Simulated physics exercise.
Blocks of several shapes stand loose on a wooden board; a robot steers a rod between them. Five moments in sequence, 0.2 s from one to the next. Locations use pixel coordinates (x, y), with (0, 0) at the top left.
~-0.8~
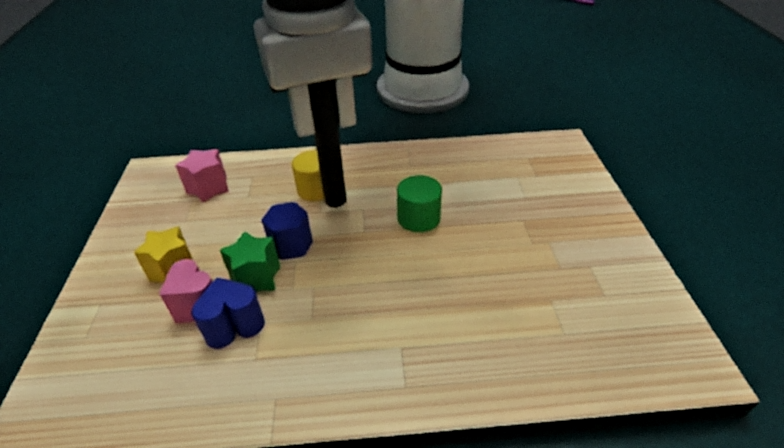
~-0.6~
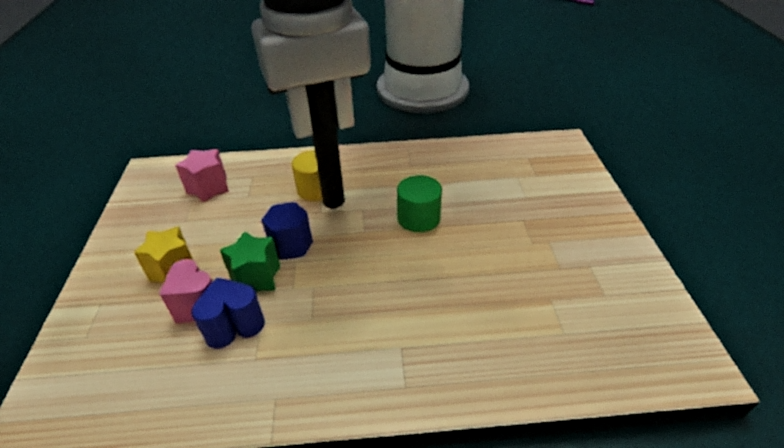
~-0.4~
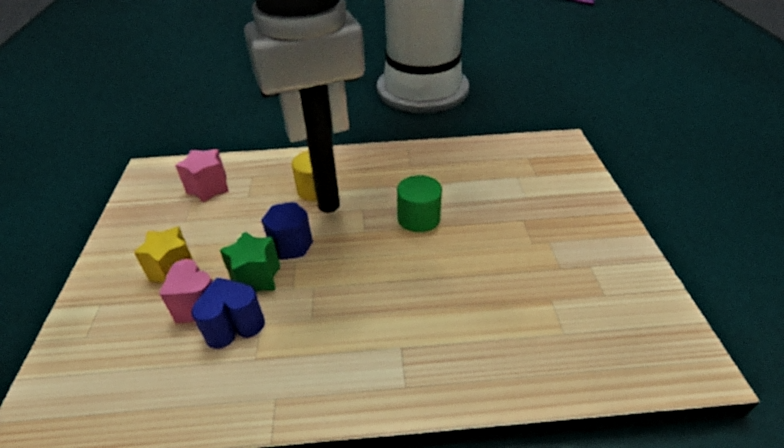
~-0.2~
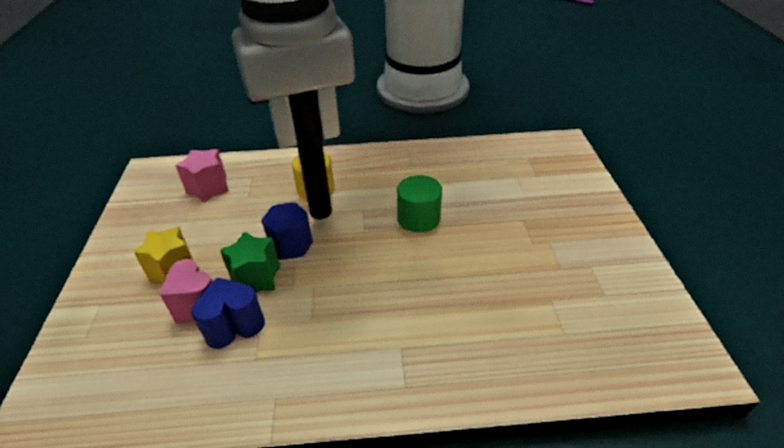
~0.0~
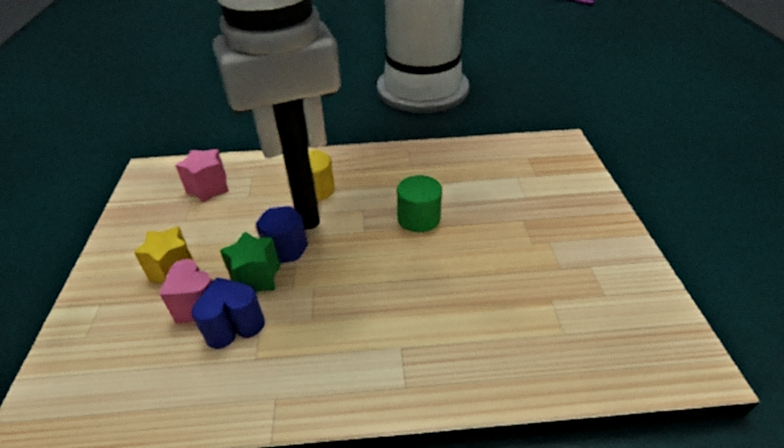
A robot's black rod moved a short way left and toward the viewer across a wooden board of colourful blocks, then nudged the blue hexagonal block slightly left while the other blocks stayed still.
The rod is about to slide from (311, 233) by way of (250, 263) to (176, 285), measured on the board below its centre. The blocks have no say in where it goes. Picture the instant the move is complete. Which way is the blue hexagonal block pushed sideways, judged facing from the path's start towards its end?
It's set to shift left.
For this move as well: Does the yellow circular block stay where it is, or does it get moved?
By then it is still where it was.
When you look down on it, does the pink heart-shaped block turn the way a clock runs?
Going by the path, yes.
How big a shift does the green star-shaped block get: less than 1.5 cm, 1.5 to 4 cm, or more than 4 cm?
The answer here is over 4 cm.
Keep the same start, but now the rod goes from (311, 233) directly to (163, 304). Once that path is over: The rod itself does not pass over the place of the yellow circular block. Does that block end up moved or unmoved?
That block is going to be left alone.
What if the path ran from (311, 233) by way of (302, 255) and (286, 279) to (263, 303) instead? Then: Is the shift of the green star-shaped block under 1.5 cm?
Final answer: No.
The first path, step by step. One third of the way, rod (269, 245); pink heart-shaped block (169, 286); green star-shaped block (213, 274); blue hexagonal block (234, 243).
Two thirds of the way, rod (222, 260); pink heart-shaped block (138, 307), turned 55° clockwise; green star-shaped block (183, 297), turned 35° anticlockwise; blue hexagonal block (187, 263), turned 25° anticlockwise.
At the end, rod (171, 274); yellow star-shaped block (137, 241), turned 35° clockwise; pink heart-shaped block (113, 327), turned 70° clockwise; green star-shaped block (171, 310), turned 55° anticlockwise; blue hexagonal block (146, 285), turned 70° anticlockwise; yellow circular block still.
